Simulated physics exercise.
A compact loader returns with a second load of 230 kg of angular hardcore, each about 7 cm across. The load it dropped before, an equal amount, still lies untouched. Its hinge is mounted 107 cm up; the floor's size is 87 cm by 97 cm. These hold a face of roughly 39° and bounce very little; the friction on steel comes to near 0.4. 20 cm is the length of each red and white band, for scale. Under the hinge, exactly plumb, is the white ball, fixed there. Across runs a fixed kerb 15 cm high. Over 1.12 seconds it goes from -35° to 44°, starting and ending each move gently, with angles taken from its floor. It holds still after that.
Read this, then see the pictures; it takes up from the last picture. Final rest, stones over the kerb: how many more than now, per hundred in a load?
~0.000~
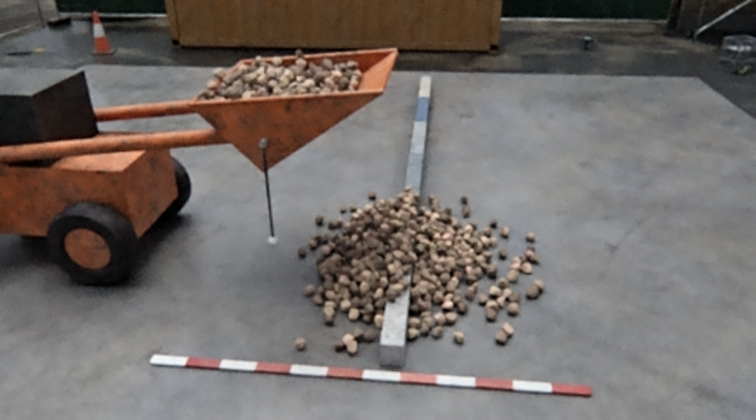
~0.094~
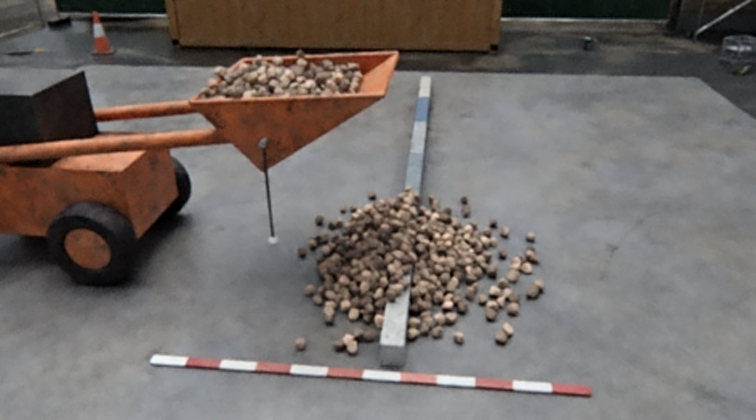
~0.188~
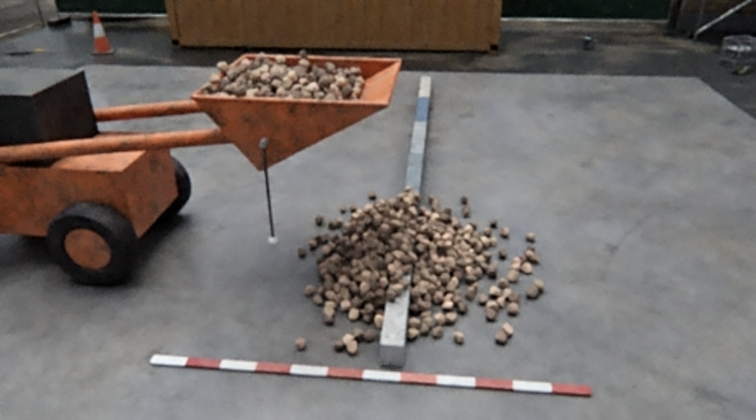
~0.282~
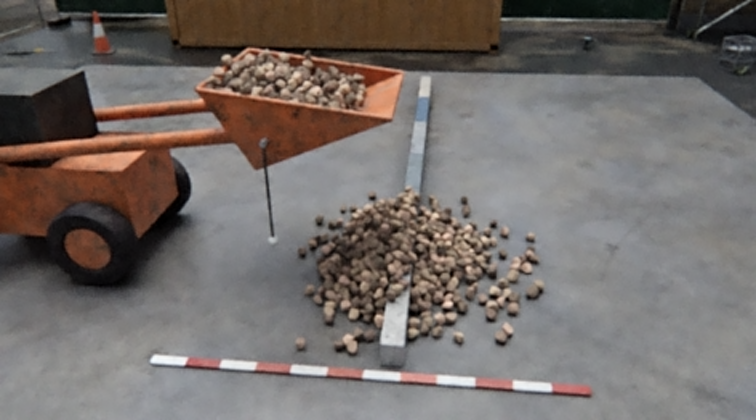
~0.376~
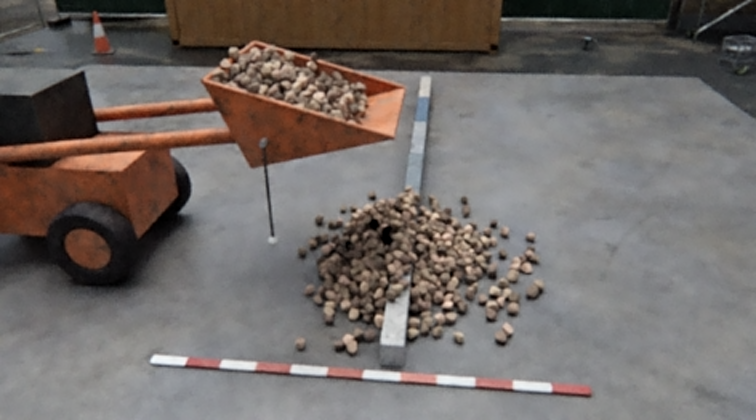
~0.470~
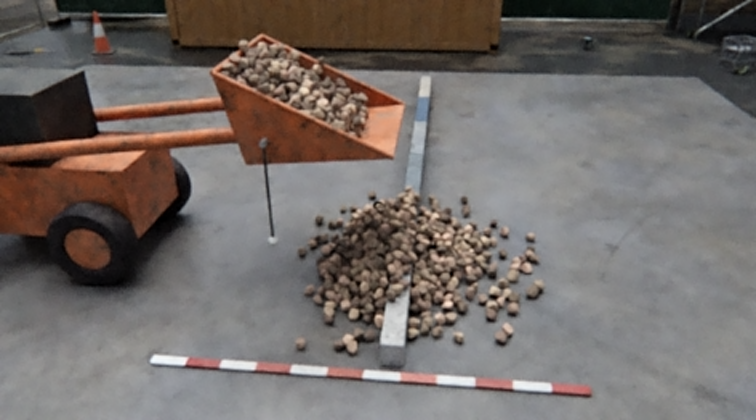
41 per hundred.
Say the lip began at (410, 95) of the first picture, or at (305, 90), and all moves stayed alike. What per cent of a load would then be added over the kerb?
First place about 75 %, second about 0 %.
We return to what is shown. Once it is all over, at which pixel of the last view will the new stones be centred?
Centre: Approx. (391, 243).
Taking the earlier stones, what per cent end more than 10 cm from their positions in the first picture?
Some 5 percent, give or take.
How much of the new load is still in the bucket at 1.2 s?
Around 65 per cent of the load is still inside.
After 0.8 s the floor is at 32°; in per cent of one load, 100 in the bucket, 65 on this side of the kerb, 35 over the kerb; the foremost stones are at (531, 262).
After 1.2 s the floor is at 44°; in per cent of one load, 64 in the bucket, 100 on this side of the kerb, 36 over the kerb; the foremost stones are at (531, 262).
After 1.6 s the floor is at 44°; in per cent of one load, 11 in the bucket, 128 on this side of the kerb, 62 over the kerb; the foremost stones are at (531, 262).
After 4.0 s the floor is at 44°; in per cent of one load, 0 in the bucket, 125 on this side of the kerb, 76 over the kerb; the foremost stones are at (550, 267). Net gain over the kerb, 41.
